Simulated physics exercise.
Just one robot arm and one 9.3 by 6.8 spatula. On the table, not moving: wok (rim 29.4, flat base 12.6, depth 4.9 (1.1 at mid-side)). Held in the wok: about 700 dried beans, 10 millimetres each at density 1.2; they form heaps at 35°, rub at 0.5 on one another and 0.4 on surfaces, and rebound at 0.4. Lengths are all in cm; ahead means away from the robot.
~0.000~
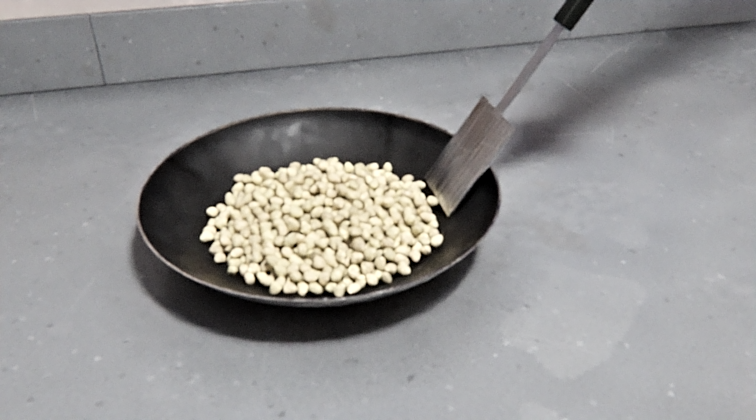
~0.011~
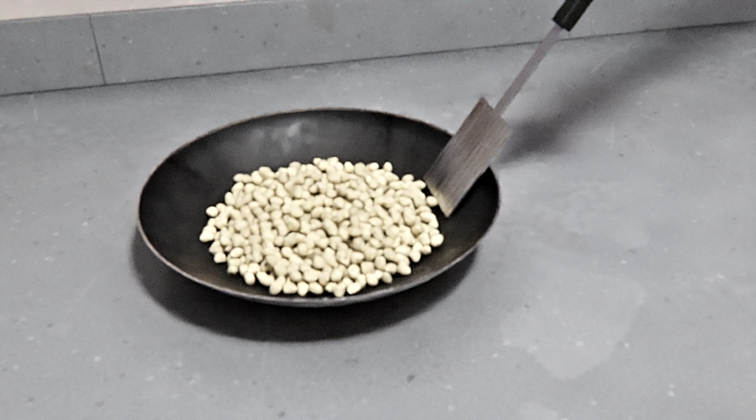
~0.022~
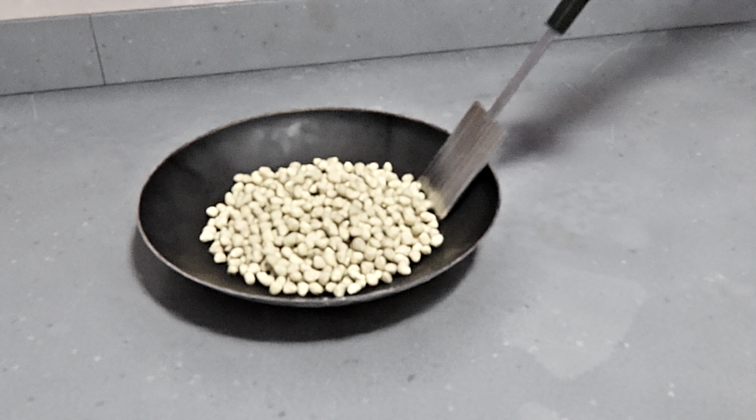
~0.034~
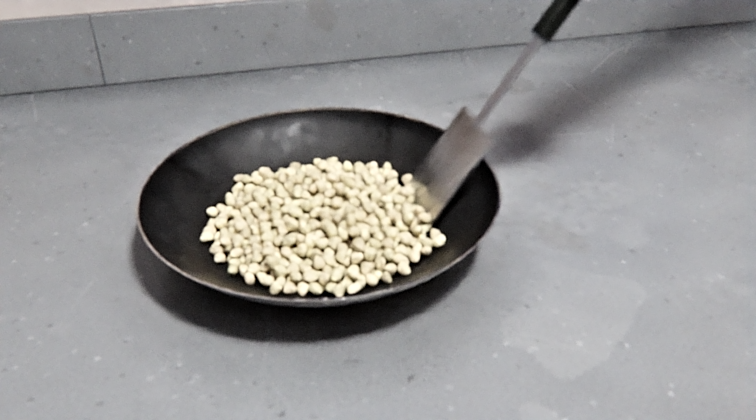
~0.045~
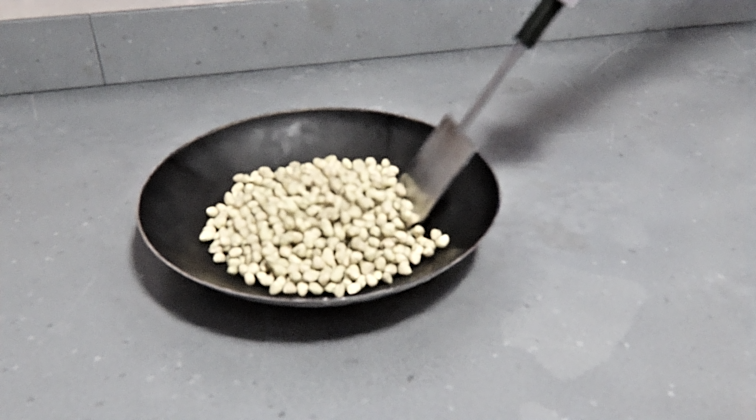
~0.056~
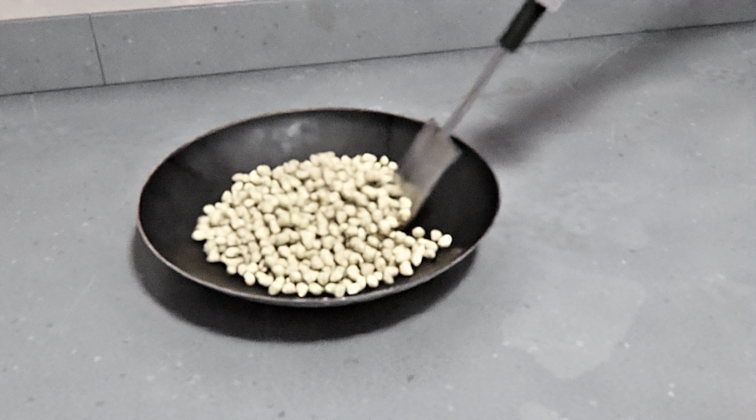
A spatula with a black handle rested at the right side of a dark wok of pale beans, then slid left and down into them, nudging the pile slightly leftward and leaving a few beans behind.
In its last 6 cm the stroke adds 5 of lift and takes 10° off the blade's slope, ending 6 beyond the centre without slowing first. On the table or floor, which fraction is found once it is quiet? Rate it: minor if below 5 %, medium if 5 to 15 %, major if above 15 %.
Rating: Medium.
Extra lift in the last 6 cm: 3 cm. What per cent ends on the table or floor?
Close to 10 in a hundred.
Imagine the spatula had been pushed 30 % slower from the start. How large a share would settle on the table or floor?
It would be near 5 per cent.
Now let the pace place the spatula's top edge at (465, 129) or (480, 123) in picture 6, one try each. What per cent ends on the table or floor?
Some 0 and 0 per cent.
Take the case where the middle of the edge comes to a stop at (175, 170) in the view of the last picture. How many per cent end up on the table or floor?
Roughly 30 per cent.
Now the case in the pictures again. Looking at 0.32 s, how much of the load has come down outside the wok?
Share at that moment: About 6 %.
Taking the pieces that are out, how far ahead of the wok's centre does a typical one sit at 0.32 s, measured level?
The distance is around 30 cm.
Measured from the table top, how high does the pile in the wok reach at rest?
Some 5.5 cm above the table.
After 0.08 s, sloping 56°, highest piece 6 above the table; 700 in the wok.
After 0.11 s, sloping 53°, highest piece 7 above the table; 700 in the wok.
After 0.32 s, sloping 46°, highest piece 13 above the table; 632 in the wok, 43 on the table or floor, 25 on the blade or in flight.
After 1.37 s, sloping 46°, highest piece 5 above the table; 632 in the wok, 68 on the table or floor.
At rest, 632 in the wok, 68 on the table or floor. That is 10 % on the table or floor.
